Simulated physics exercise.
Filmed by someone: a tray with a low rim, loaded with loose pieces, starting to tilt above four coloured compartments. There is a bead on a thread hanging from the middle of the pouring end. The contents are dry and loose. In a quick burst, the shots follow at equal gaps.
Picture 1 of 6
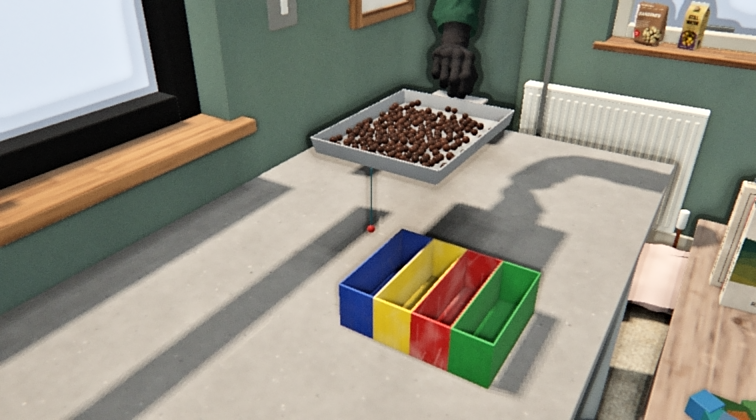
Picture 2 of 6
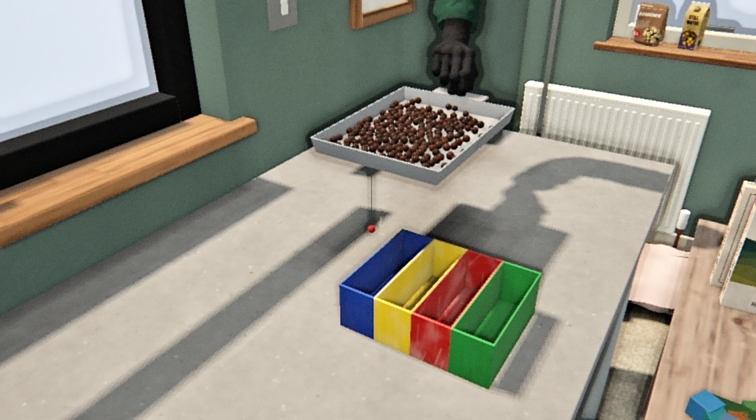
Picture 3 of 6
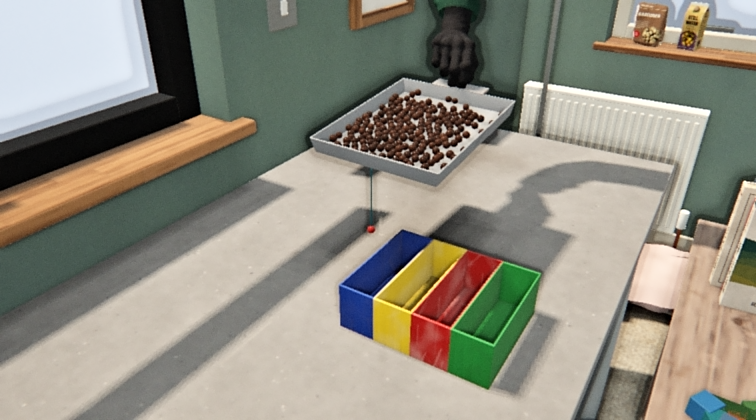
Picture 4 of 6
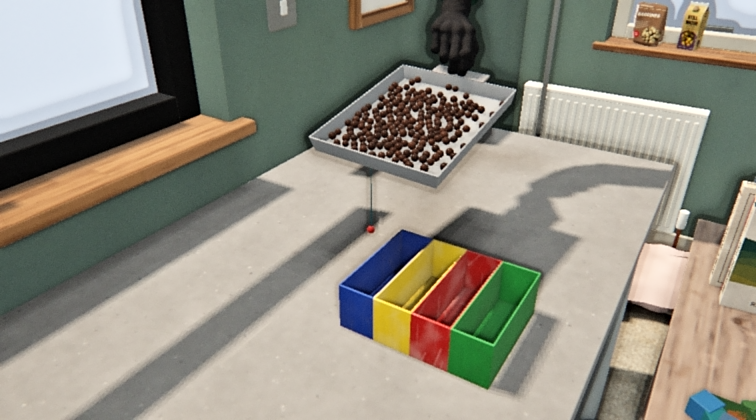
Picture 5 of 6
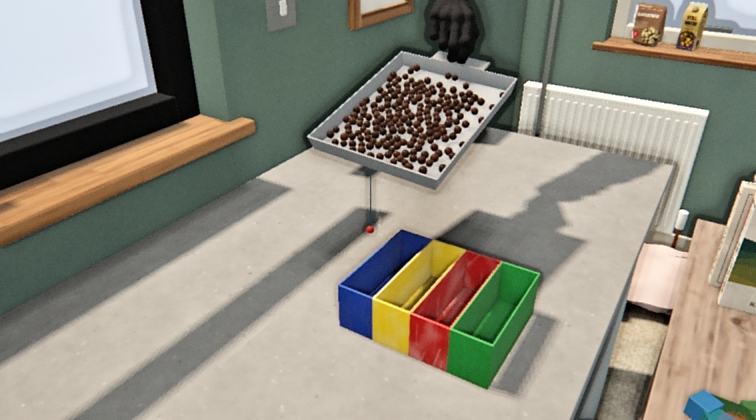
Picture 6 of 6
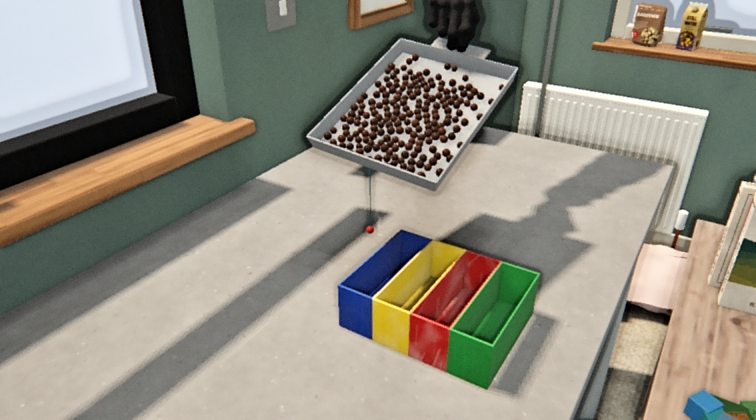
A tray of chocolate balls tilts steadily as a dark gloved hand raises its far end.
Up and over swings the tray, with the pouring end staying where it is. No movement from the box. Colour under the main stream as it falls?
Yellow, I would say.
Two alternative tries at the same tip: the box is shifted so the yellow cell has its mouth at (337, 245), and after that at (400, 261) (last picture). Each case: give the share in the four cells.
First case: Some 70 %; second case: Some 90 %.
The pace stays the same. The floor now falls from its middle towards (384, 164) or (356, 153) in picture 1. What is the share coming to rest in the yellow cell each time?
Near 20 % and, after that, 0 %.
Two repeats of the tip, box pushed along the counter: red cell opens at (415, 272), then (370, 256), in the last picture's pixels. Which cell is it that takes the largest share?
First place: Red; second place: The cell in green.
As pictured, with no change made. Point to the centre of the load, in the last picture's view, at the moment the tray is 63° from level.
I'd mark the middle close to (397, 152).
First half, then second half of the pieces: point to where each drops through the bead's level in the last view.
About (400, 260) to begin with, then about (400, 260).
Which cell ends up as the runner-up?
That would be the blue cell.
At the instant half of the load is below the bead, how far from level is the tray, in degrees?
Roughly 95 degrees from level.
Soon after the last picture, tray tipped steeply; nearly all on the tray; a small part falling or outside the box.
A little later, tray tipped past a quarter turn; about a quarter on the tray; about a quarter in the yellow cell; about a quarter in the blue cell; a stray few in the red cell; a stray few in the green cell; about a quarter falling or outside the box.
Later still, tray tipped past a quarter turn; about half in the yellow cell; about a third in the blue cell; a stray few in the red cell; a stray few in the green cell; about a quarter falling or outside the box.
By the end, tray tipped past a quarter turn; about half in the yellow cell; about a third in the blue cell; a stray few in the red cell; a stray few in the green cell; about a quarter outside the box.
